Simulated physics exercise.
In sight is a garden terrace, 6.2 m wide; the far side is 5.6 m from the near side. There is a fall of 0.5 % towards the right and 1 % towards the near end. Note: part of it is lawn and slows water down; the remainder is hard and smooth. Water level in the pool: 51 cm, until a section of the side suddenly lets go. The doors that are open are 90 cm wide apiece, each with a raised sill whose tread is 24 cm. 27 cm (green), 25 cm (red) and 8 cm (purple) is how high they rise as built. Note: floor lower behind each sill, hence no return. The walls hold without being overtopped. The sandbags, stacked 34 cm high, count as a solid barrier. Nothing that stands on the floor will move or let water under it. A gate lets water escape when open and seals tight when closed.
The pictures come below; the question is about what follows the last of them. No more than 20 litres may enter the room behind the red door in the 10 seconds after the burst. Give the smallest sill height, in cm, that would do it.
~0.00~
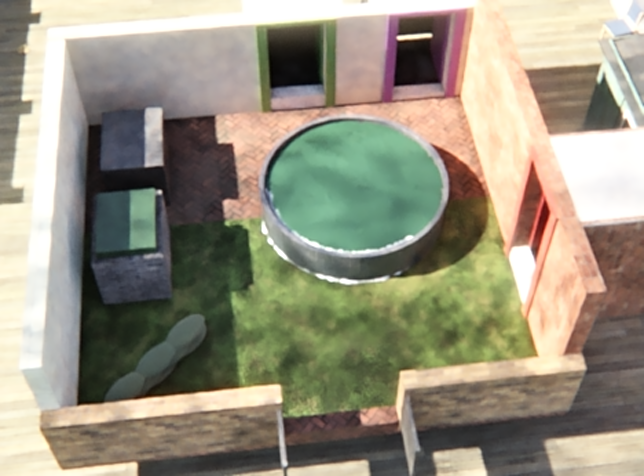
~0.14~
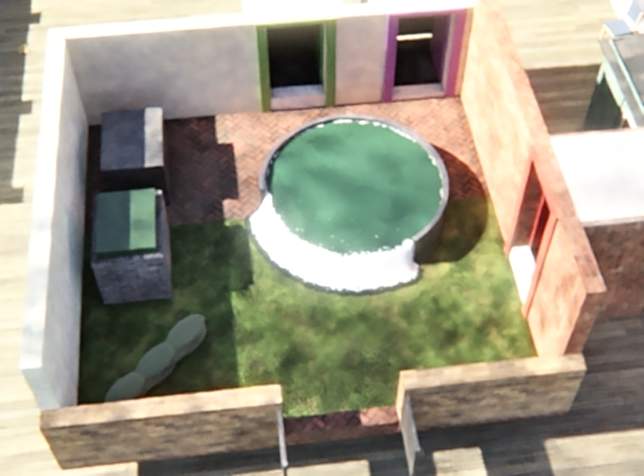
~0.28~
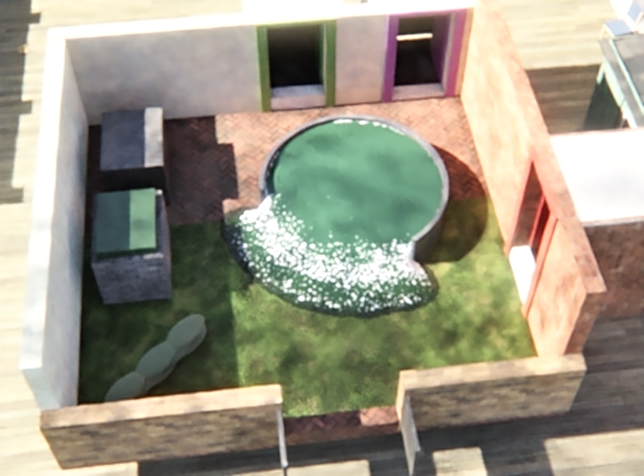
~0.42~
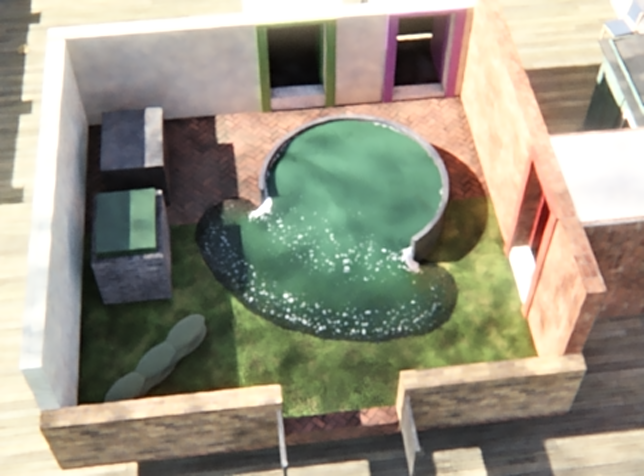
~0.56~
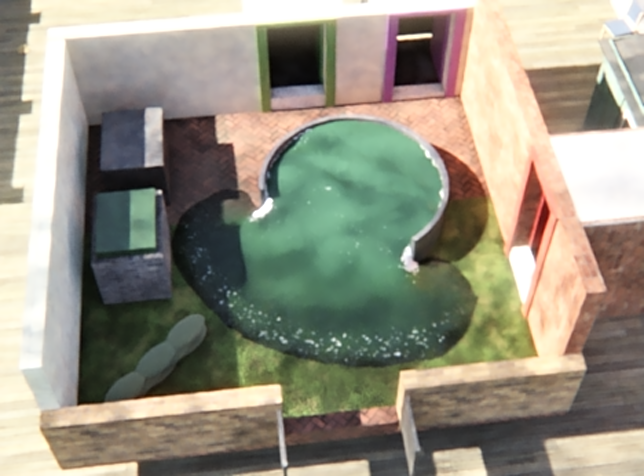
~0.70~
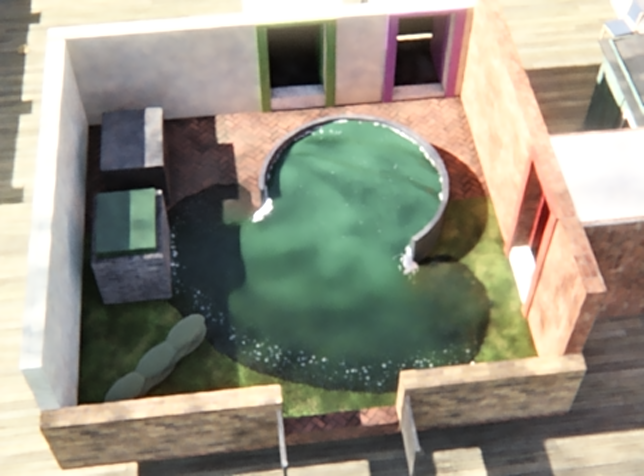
I would say 6 cm.
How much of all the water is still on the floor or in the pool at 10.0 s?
Something near 68 out of a hundred parts.
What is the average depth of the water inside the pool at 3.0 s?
It averages close to 14 centimetres.
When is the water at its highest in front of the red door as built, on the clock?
Roughly 7.5 s.
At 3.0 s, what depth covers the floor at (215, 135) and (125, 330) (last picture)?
Near 1 cm at the first spot and 6 cm at the second.
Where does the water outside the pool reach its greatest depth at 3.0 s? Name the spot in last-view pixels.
Around (148, 431).
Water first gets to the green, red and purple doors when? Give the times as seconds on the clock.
Arrival times - green 5.0 seconds, red 2.4 seconds, purple 8.0 seconds.
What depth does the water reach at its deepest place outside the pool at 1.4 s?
Close to 22 centimetres.
After 1.4 s water covers 45 % of the floor, deepest (22 cm) near (186, 321); it has not reached the red door.
After 3.0 s water covers 65 % of the floor, deepest (32 cm) near (148, 431); 4 cm at the red door, 0 litres in over its 25 cm sill.
After 10.0 s water covers 95 % of the floor, deepest (11 cm) near (531, 390); 9 cm at the red door, 0 litres in over its 25 cm sill.
At the red door as built, the water arrived by 2.4 s and peaked near 11 cm at 7.4 s.
With a sill of 5 cm, 34 litres would have come in within the 10 s; with 7 cm, 10 litres. So under 20 litres takes about 6 cm.
